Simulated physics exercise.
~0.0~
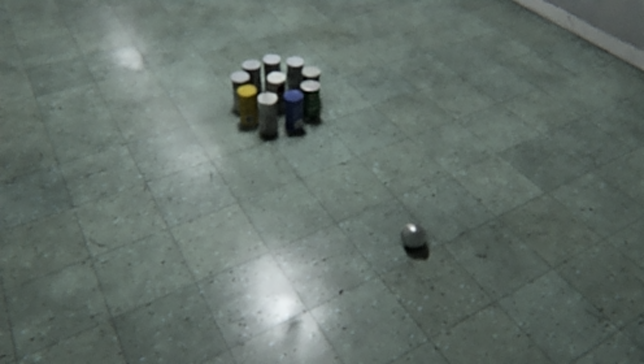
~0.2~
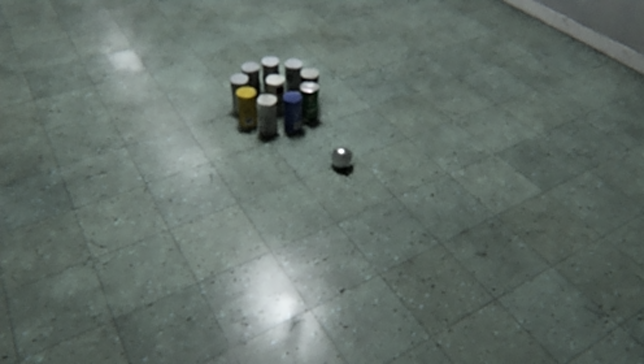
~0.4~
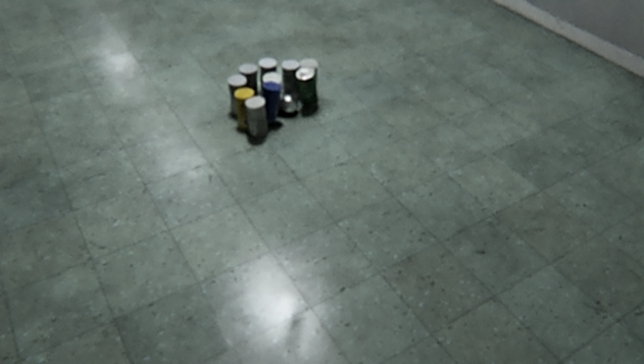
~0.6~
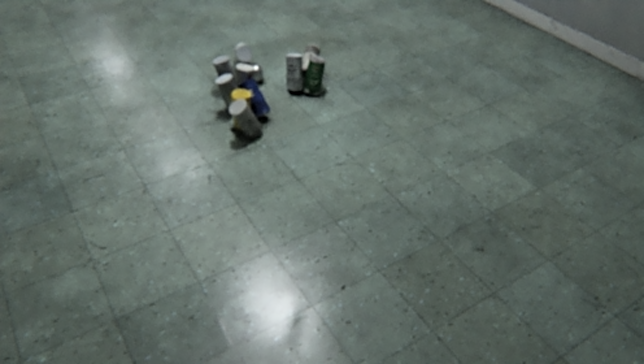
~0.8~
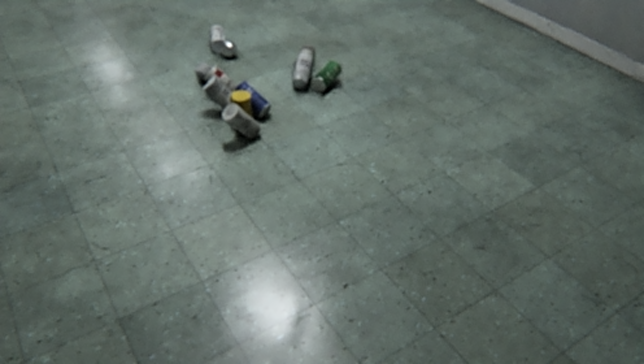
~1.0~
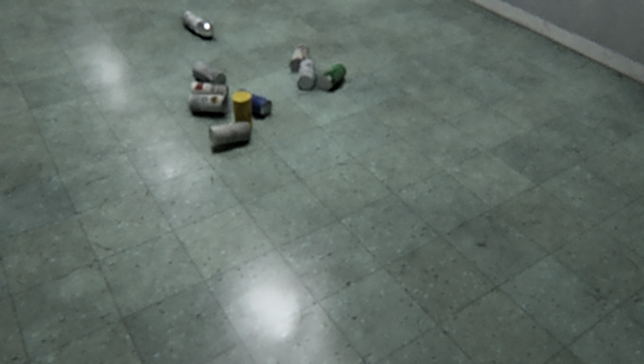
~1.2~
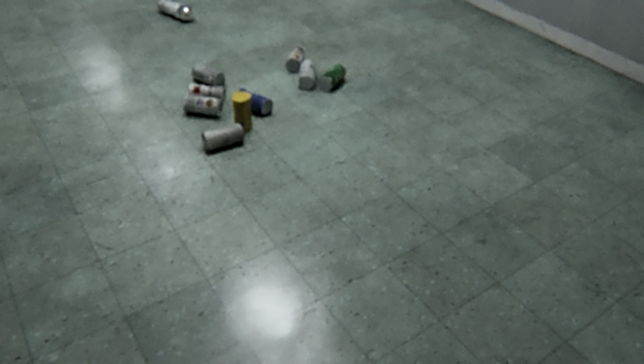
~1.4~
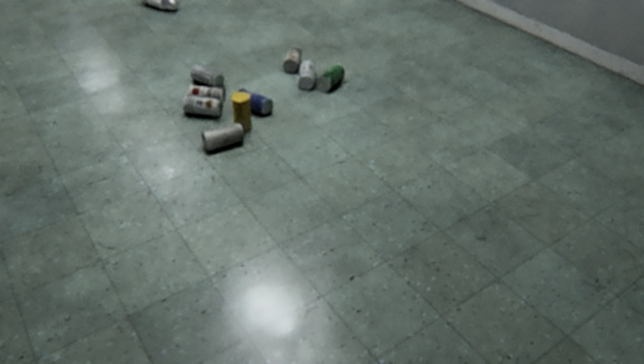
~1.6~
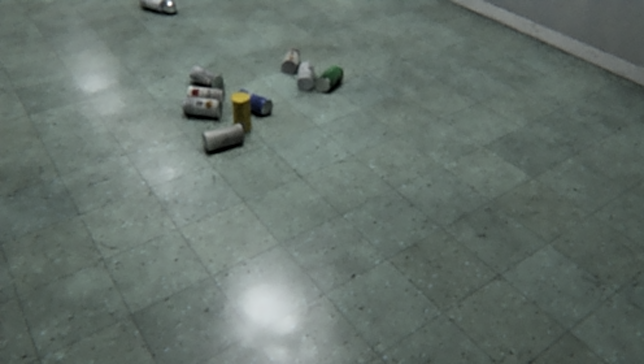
A shiny steel ball rolls across a dull green tiled floor, seen from above at an angle, toward a tight cluster of upright canisters. Most are pale-topped, with a yellow one at the front left and a blue and a dark green one at the right. Moving left and away, the ball strikes the right side and drives through, splitting the group and toppling canisters. One pale canister slides off toward the upper left with the ball. At the end the green and blue ones lie on their sides among scattered others, while the yellow one still stands.
